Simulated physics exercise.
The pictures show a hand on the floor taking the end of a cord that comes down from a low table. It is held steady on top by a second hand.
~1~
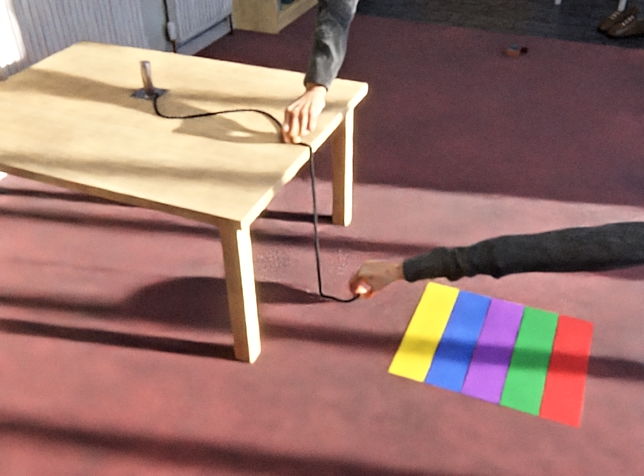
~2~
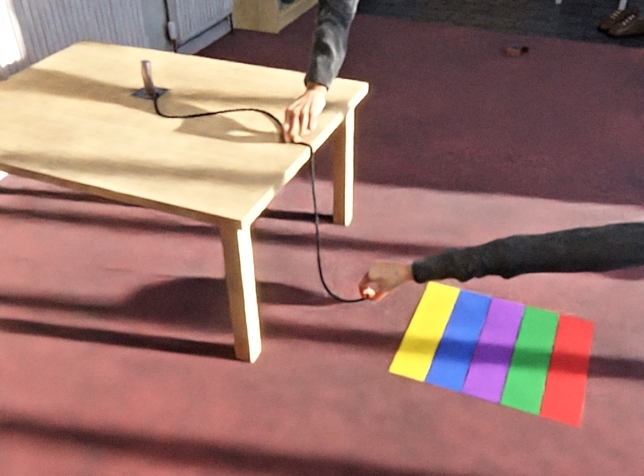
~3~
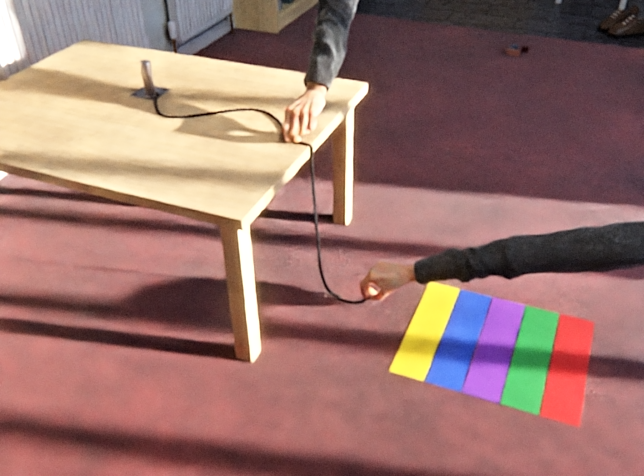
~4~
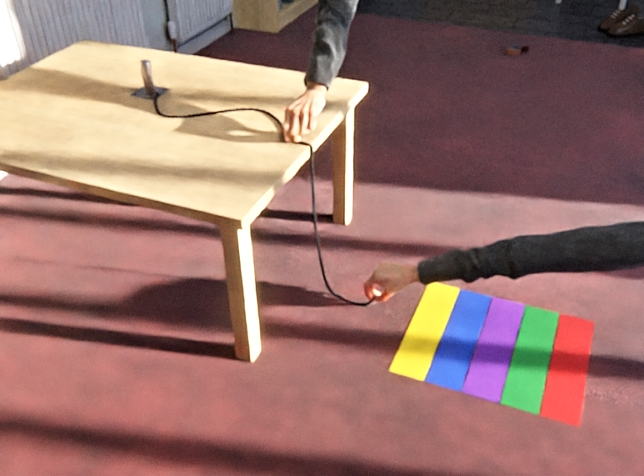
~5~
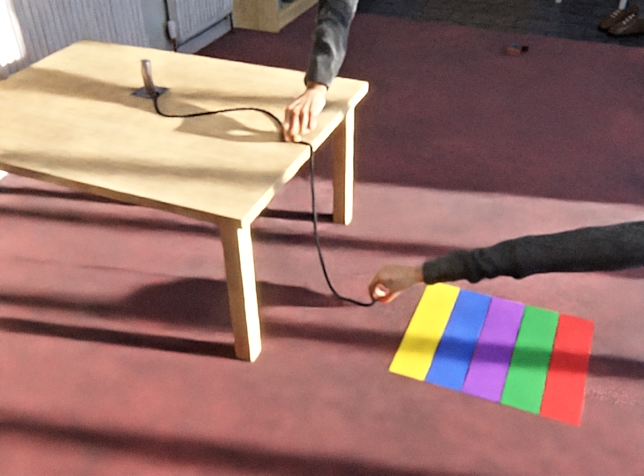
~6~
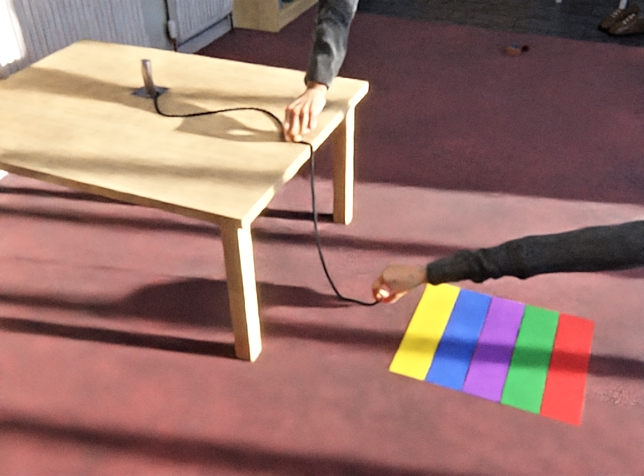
A pale wooden table stands on a dark red floor crossed by shadows, seen from above at an angle by a still camera. A black cord runs from a small upright object across the tabletop, under one hand and over the edge to a second hand low at right, beside yellow, blue, purple, green and red strips. The lower hand draws the cord's end slightly rightward while the upper hand stays put.
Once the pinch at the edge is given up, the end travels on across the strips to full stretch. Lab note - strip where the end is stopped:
Green strip.
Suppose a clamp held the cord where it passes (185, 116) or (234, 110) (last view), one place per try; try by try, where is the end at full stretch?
Try by try: (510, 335), (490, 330).
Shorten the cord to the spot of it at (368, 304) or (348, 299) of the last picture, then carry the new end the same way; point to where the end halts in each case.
In order, about (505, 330) and about (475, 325).
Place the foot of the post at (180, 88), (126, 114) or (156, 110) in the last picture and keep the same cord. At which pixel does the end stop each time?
First close to (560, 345), next close to (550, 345), last close to (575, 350).
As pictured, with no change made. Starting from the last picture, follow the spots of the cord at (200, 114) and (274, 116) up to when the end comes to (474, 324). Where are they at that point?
(230, 111) and (297, 131).
Soon after, end near (474, 324); over blue.
Then, end near (513, 334); over purple.
At full stretch, end near (536, 340); over green. The end stops over the green strip.
